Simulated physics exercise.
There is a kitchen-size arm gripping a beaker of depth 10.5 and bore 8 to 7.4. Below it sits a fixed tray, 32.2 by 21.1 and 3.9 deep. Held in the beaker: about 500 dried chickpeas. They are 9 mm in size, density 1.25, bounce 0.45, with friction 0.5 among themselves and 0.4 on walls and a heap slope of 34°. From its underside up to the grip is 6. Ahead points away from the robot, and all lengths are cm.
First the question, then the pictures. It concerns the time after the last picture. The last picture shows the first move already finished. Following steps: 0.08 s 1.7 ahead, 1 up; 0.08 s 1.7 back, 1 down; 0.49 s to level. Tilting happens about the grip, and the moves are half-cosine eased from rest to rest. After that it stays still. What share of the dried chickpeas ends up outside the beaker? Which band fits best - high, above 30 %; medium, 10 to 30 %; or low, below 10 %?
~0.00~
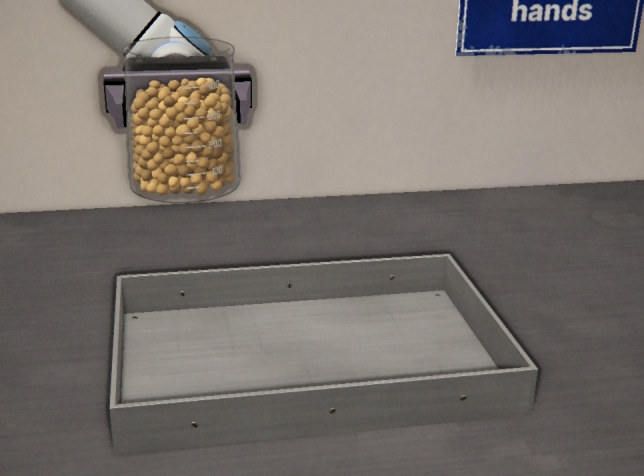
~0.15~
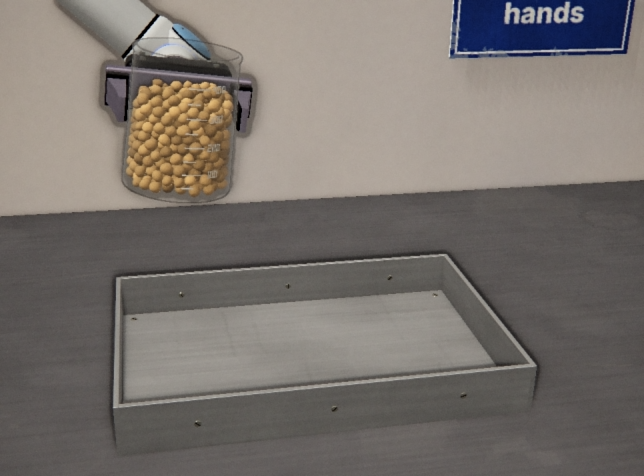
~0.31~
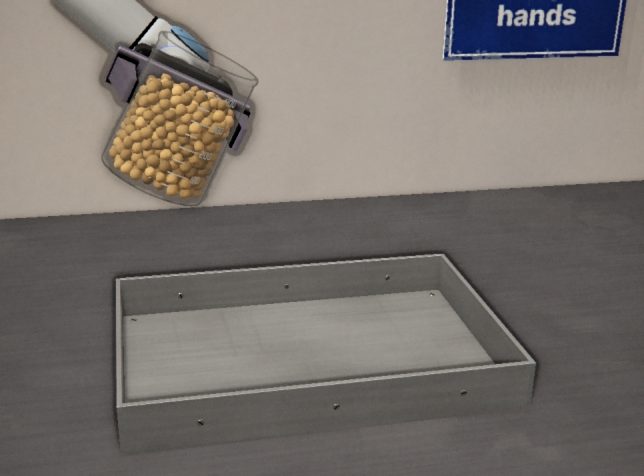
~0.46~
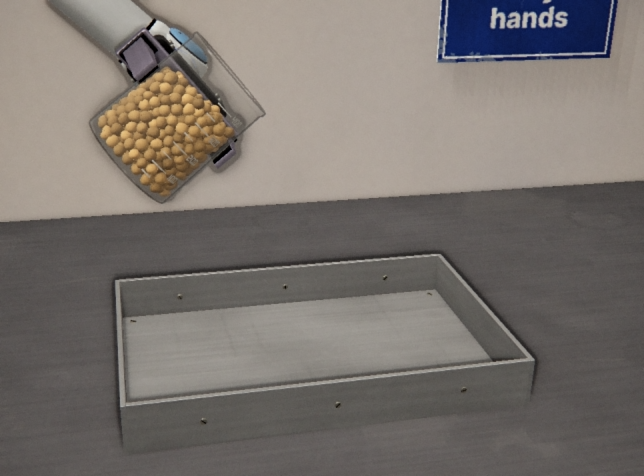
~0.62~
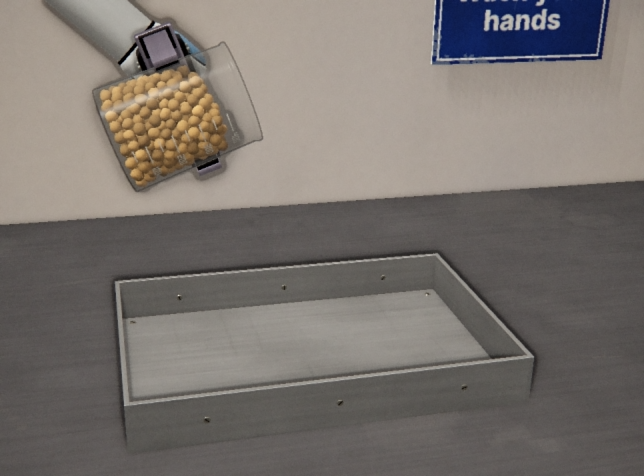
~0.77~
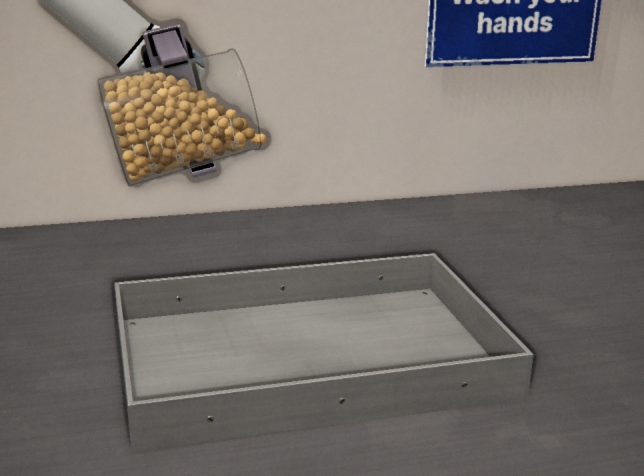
Medium, 10 to 30 %.
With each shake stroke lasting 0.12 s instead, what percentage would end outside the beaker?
The share would be near 5 %.
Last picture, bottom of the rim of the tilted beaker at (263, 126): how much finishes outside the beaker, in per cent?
5 %.
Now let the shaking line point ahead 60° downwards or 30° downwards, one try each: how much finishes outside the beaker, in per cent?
Near 0 and 5 percent respectively.
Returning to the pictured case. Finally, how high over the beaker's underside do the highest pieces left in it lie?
It reaches close to 8.5 cm in the end.
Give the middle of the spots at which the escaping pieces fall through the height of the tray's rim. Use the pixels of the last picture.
Near (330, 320).
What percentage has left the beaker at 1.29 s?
Close to 20 per cent of the load is out.
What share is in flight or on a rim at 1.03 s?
Reading at that time: Some 12 per cent.
By 1.03 s, tilted 70° forward, highest piece 25 above the table; 425 in the beaker, 12 in the tray, 60 in flight or on a rim.
By 1.29 s, tilted 13° forward, highest piece 28 above the table; 405 in the beaker, 88 in the tray, 4 in flight or on a rim.
By 1.62 s, level, highest piece 25 above the table; 404 in the beaker, 93 in the tray.
By 2.67 s, level, highest piece 25 above the table; 404 in the beaker, 93 in the tray.
Final count, 404 in the beaker, 93 in the tray. That is 19 % outside the beaker.
